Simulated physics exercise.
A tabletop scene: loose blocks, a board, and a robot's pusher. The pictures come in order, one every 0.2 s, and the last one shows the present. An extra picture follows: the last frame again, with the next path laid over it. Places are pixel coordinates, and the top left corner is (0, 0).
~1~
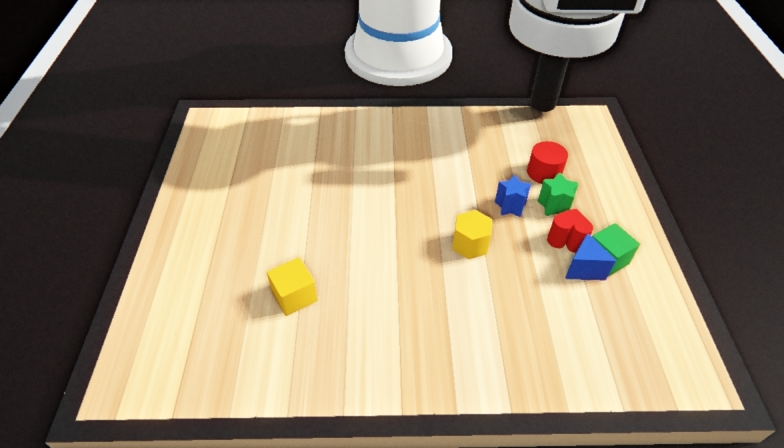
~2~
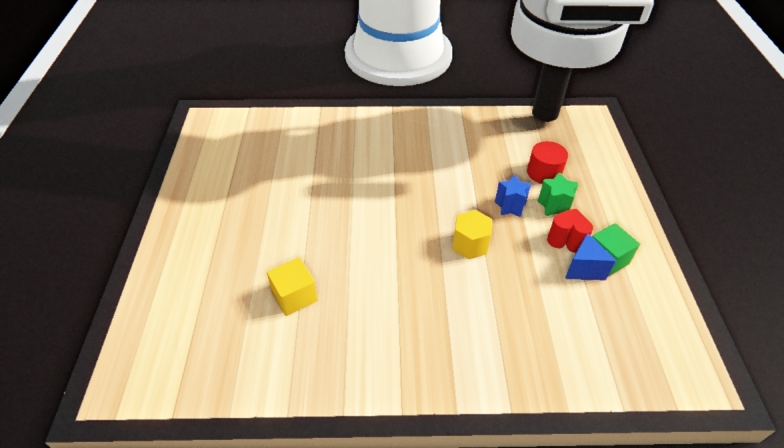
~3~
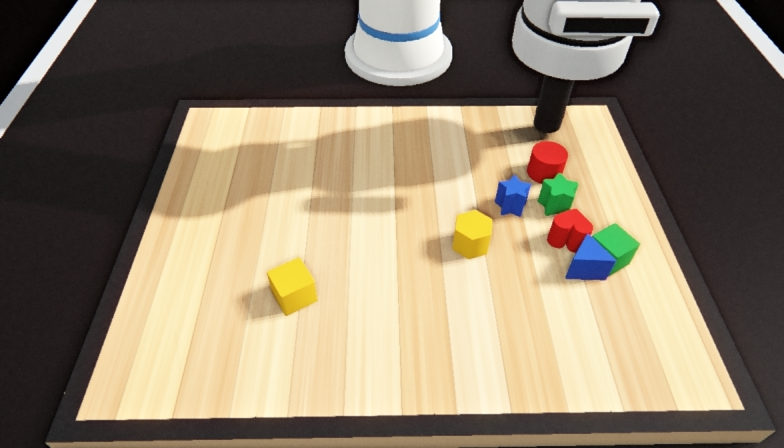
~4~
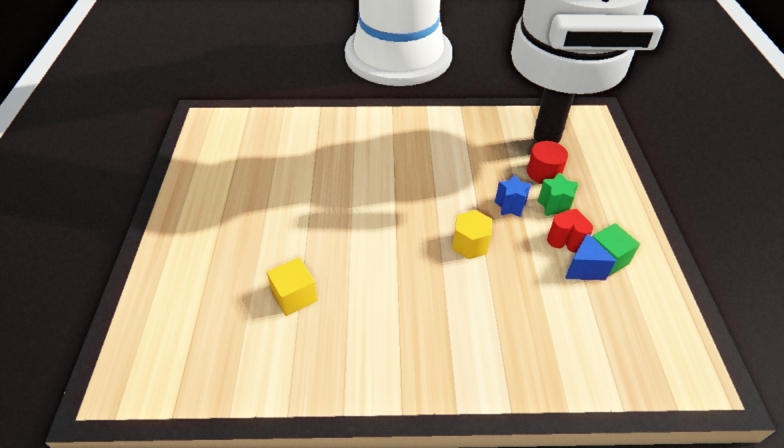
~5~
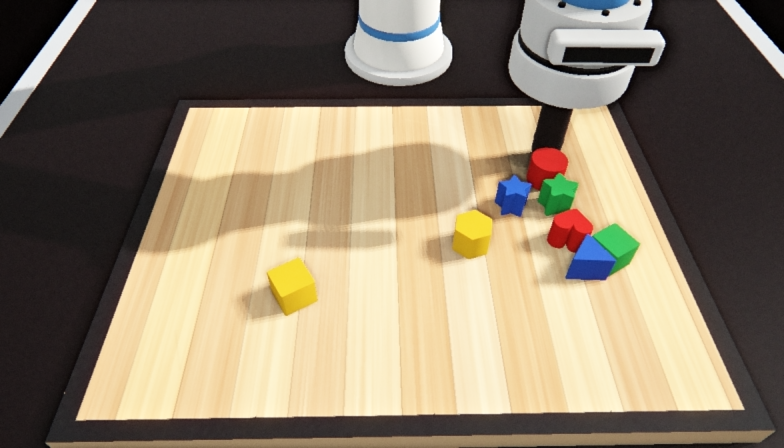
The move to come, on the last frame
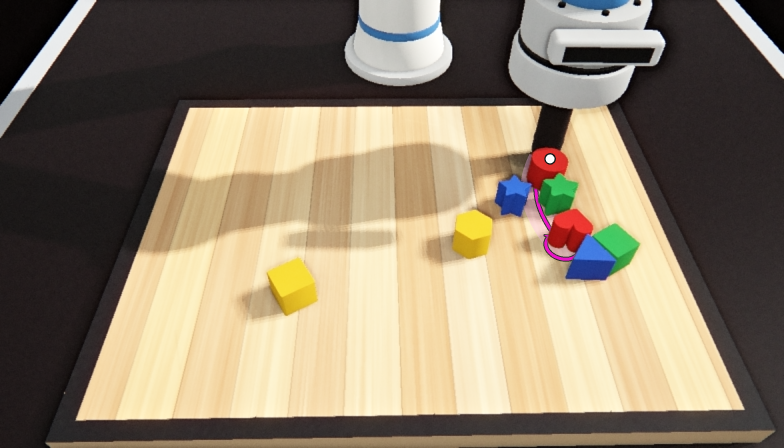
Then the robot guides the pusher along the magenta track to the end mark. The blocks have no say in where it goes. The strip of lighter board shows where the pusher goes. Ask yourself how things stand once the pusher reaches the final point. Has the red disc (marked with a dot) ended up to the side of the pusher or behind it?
I believe not.
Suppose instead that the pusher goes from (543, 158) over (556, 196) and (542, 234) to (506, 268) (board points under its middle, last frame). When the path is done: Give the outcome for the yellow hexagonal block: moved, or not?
Shifted.
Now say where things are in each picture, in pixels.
Tip of the pusher at (543, 105), middles of tops, blue star-shaped block at (515, 186), red disc at (550, 152), green star-shaped block at (562, 185), red heart block at (574, 221), green square piece at (617, 239), in the first picture.
Pusher at (545, 115), nothing pushed, in the second picture.
Pusher at (547, 126), nothing pushed, in the third picture.
Pusher at (547, 138), nothing pushed, in the fourth picture.
Pusher at (545, 151), blue star-shaped block at (515, 186), red disc at (550, 159), green star-shaped block at (562, 185), red heart block at (574, 221), green square piece at (617, 239), in the fifth picture.
The line goes from (543, 158) via (536, 184) and (542, 214), ending at (562, 246); the dot is on the red disc.
The first path, step by step. One third of the way, pusher at (538, 178); red disc at (552, 187); green star-shaped block at (577, 207); red heart block at (578, 229); green square piece at (620, 242), turned 10° anticlockwise.
Two thirds of the way, pusher at (544, 208); blue star-shaped block at (514, 189), turned 25° clockwise; red disc at (563, 220); green star-shaped block at (594, 238), turned 15° anticlockwise; red heart block at (602, 263); green square piece at (632, 249), turned 65° anticlockwise.
At the end, pusher at (565, 240); blue star-shaped block at (514, 189), turned 25° clockwise; red disc at (571, 255); green star-shaped block at (609, 257), turned 55° anticlockwise; red heart block at (628, 285), turned 15° clockwise; green square piece at (645, 254), turned 75° anticlockwise.
